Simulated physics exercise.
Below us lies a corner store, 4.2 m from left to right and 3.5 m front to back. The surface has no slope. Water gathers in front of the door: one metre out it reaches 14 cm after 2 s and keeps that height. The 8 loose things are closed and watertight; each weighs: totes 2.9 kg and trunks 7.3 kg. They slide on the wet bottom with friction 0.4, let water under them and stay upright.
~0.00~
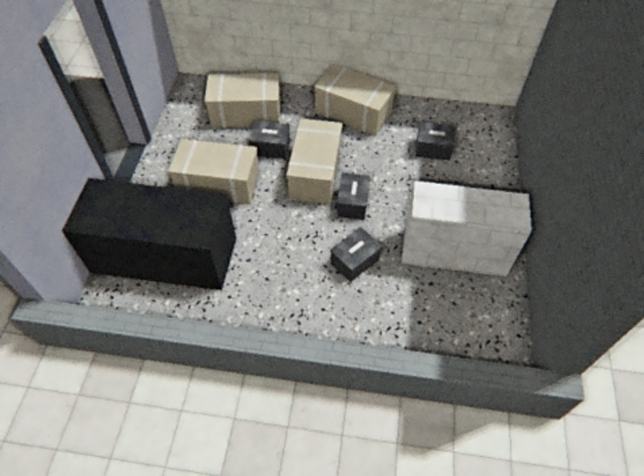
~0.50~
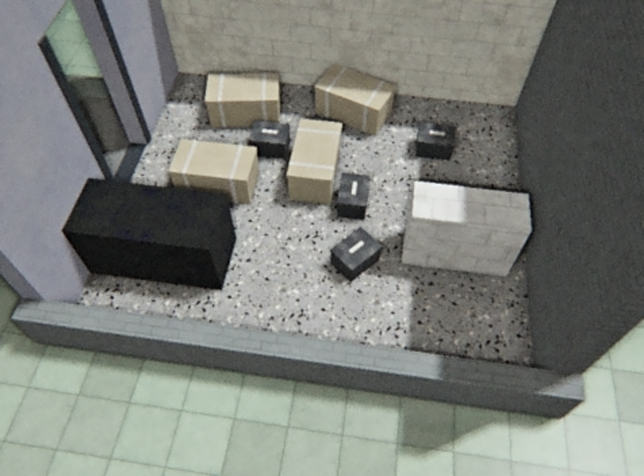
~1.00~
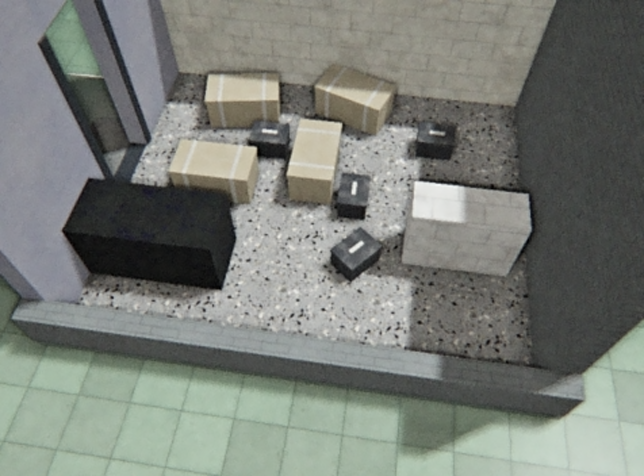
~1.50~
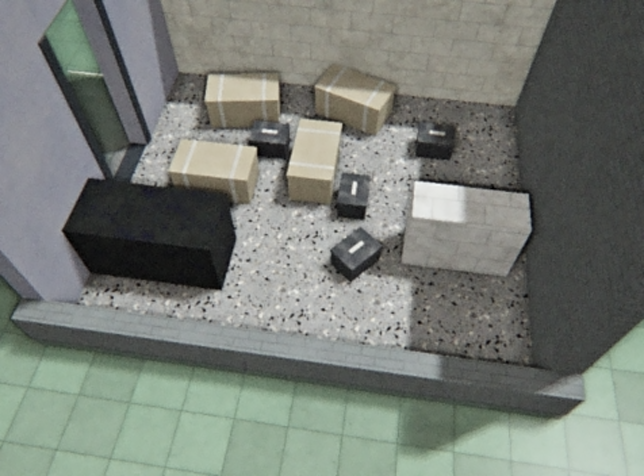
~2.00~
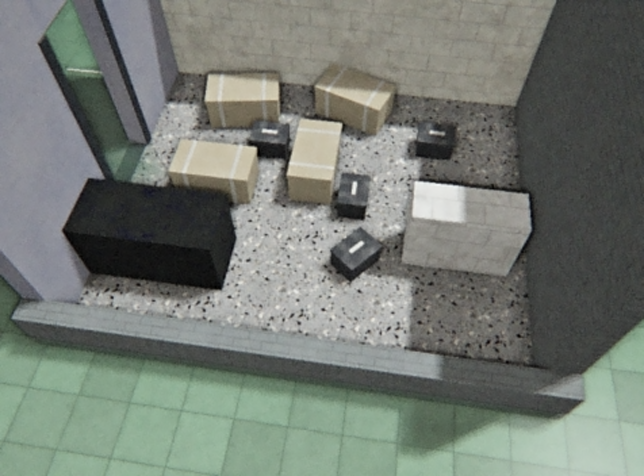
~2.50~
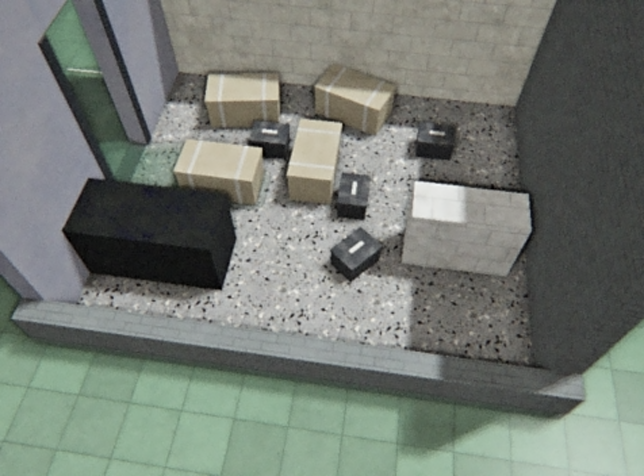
In the video, greenish water spreads across the tiles outside a walled room holding cardboard boxes and small dark boxes, then enters through the doorway at left, where the nearest cardboard box shifts slightly right while the others stay still.
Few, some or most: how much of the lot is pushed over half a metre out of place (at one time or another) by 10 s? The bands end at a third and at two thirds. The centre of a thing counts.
Share: Two thirds or above.
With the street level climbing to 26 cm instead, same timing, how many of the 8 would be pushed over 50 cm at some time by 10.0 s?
In that case 8 of them.
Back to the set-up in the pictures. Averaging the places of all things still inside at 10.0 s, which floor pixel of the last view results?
Around (433, 168).
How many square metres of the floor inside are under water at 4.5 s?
Some 7.0 m2.
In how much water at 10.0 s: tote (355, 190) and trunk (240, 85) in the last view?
Roughly 7 and 3 cm.
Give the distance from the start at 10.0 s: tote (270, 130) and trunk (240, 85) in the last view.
In turn: 250 cm, 50 cm.
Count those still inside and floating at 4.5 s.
I count 3.
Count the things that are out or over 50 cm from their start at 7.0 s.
7 of them.
After 3.5 s 0 of 8 are over 50 cm from their spots; 1 afloat.
After 4.5 s 2 of 8 are over 50 cm from their spots; 3 afloat.
After 7.0 s 7 of 8 are over 50 cm from their spots; 7 afloat.
After 10.0 s 8 of 8 are over 50 cm from their spots, and 8 have been at some point; 8 afloat.
